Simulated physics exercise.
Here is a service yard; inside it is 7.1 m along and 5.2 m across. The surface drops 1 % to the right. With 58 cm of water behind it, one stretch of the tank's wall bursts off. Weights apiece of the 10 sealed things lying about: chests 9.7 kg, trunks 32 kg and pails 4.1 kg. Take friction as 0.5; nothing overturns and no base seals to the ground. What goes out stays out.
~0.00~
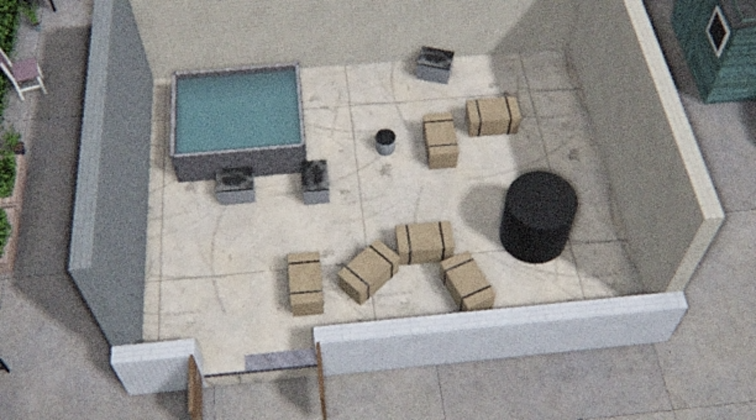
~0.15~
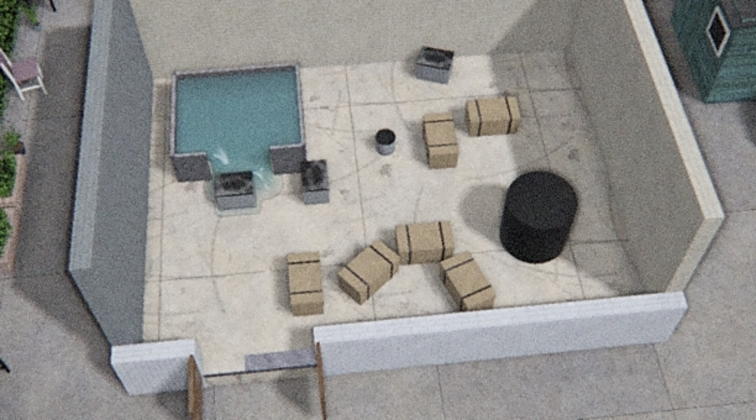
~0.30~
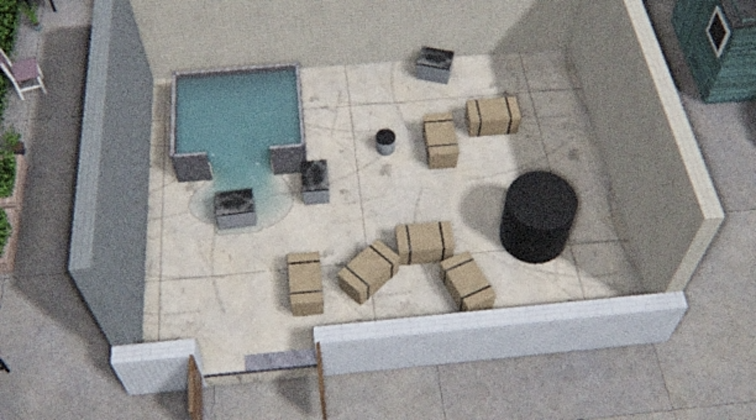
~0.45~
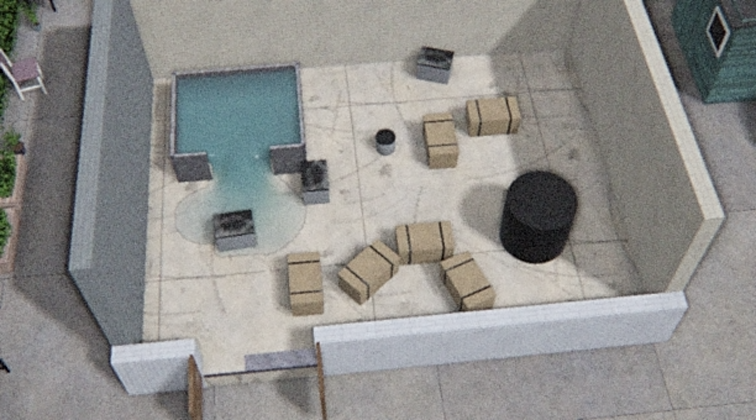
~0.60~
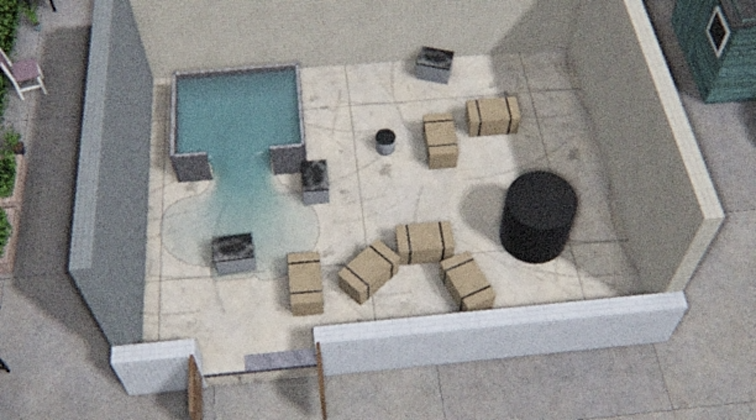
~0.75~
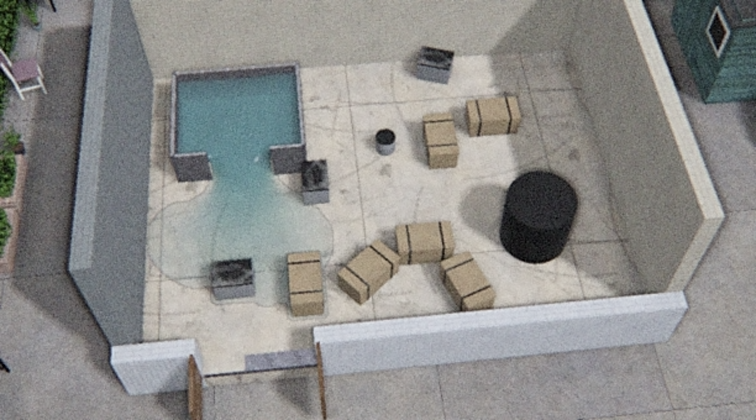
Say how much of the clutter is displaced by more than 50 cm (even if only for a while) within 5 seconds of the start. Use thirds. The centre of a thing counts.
Share: Less than a third.
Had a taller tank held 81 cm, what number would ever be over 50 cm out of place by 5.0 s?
In that case 4 of them.
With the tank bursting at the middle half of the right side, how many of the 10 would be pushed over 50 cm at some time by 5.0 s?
Then 4.
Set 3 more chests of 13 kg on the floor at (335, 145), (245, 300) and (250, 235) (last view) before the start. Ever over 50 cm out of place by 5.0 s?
In that order: Short of it, more, past it.
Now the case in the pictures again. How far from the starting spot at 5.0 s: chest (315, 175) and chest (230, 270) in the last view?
In turn: 0 cm, gone out.
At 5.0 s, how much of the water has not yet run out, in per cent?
Some 70 per cent remains.
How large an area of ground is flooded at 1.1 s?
Roughly 9.5 m2.
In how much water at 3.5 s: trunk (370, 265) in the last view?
Roughly 6 cm.
After 1.1 s 1 of 10 are over 50 cm from their spots; 0 afloat.
After 2.2 s 3 of 10 are over 50 cm from their spots; 0 afloat.
After 3.5 s 3 of 10 are over 50 cm from their spots; 1 afloat.
After 5.0 s 3 of 10 are over 50 cm from their spots, and 3 have been at some point; 1 afloat.
